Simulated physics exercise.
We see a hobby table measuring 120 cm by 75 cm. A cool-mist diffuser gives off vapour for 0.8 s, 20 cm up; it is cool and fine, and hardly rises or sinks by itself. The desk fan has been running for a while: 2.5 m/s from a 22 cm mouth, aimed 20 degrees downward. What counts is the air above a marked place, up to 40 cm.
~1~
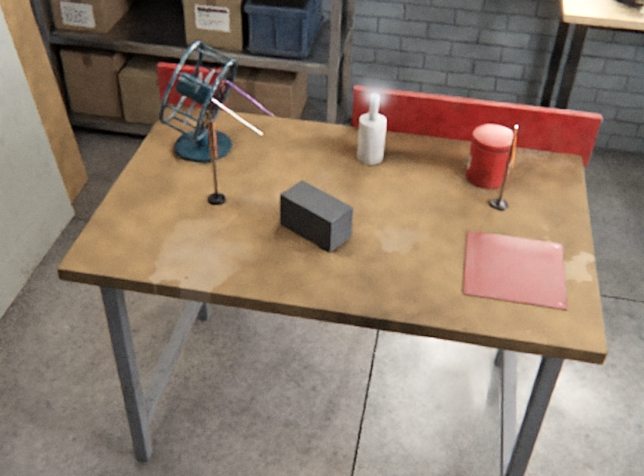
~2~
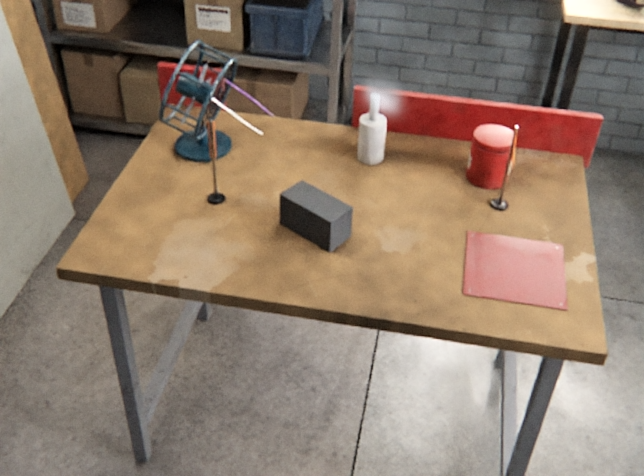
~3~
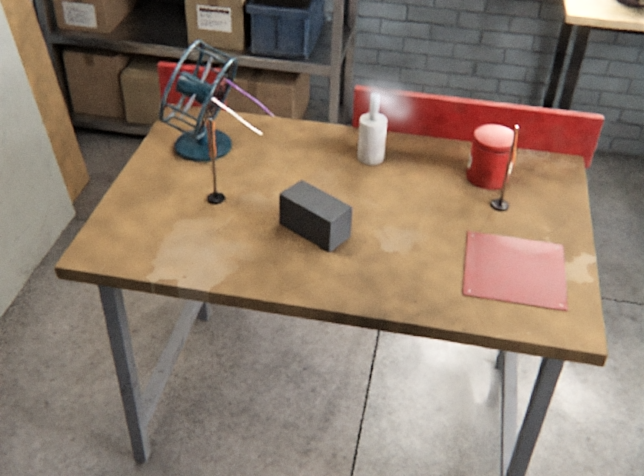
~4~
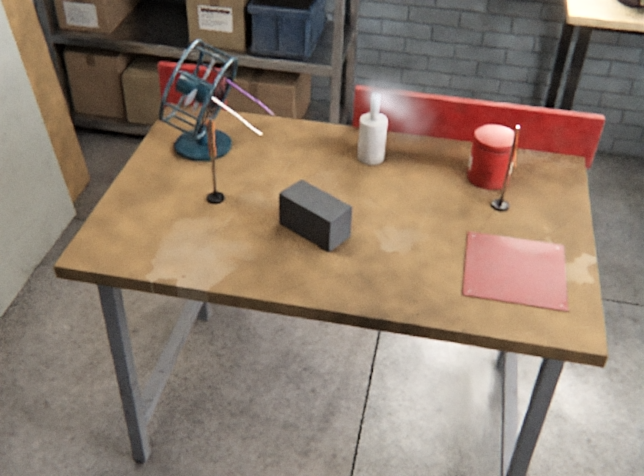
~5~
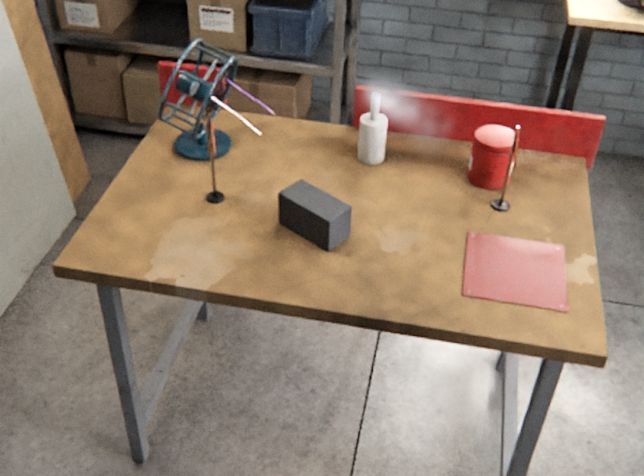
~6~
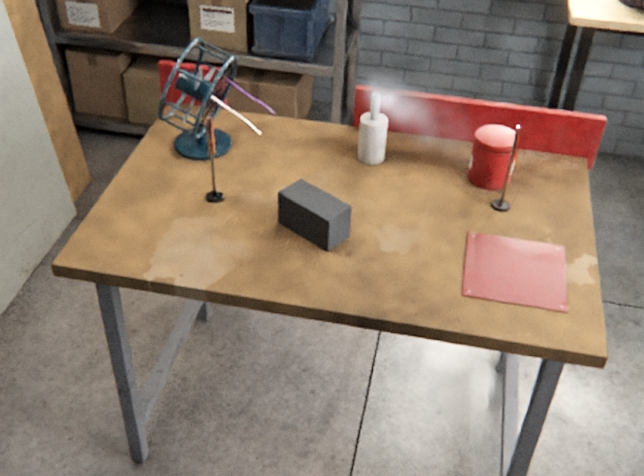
At the start, a small white puff of vapour sits above the white diffuser on a wooden table, while a teal fan runs at the back left with streamers trailing from it. The vapour then drifts right and spreads into a thin haze before the red board, while the grey block, red jar and mat stay still.
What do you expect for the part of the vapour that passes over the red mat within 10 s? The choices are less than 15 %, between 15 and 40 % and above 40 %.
Over the red mat: Less than 15 %.
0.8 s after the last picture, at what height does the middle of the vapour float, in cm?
Roughly 18 cm up.
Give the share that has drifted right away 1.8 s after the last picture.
Near 80 %.
Then, 0.8 s after the last picture we count, 1 % has passed over the red mat, with 88 % still about or yet to come, and the middle of the rest is near (535, 116).
Then, 1.8 s after the last picture we count, 2 % has passed over the red mat, with 23 % still about or yet to come.
Then, 3.8 s after the last picture we count, 2 % has passed over the red mat, with 1 % still about or yet to come.
Then, 9.8 s after the last picture we count, 2 % has passed over the red mat, with 0 % still about or yet to come.
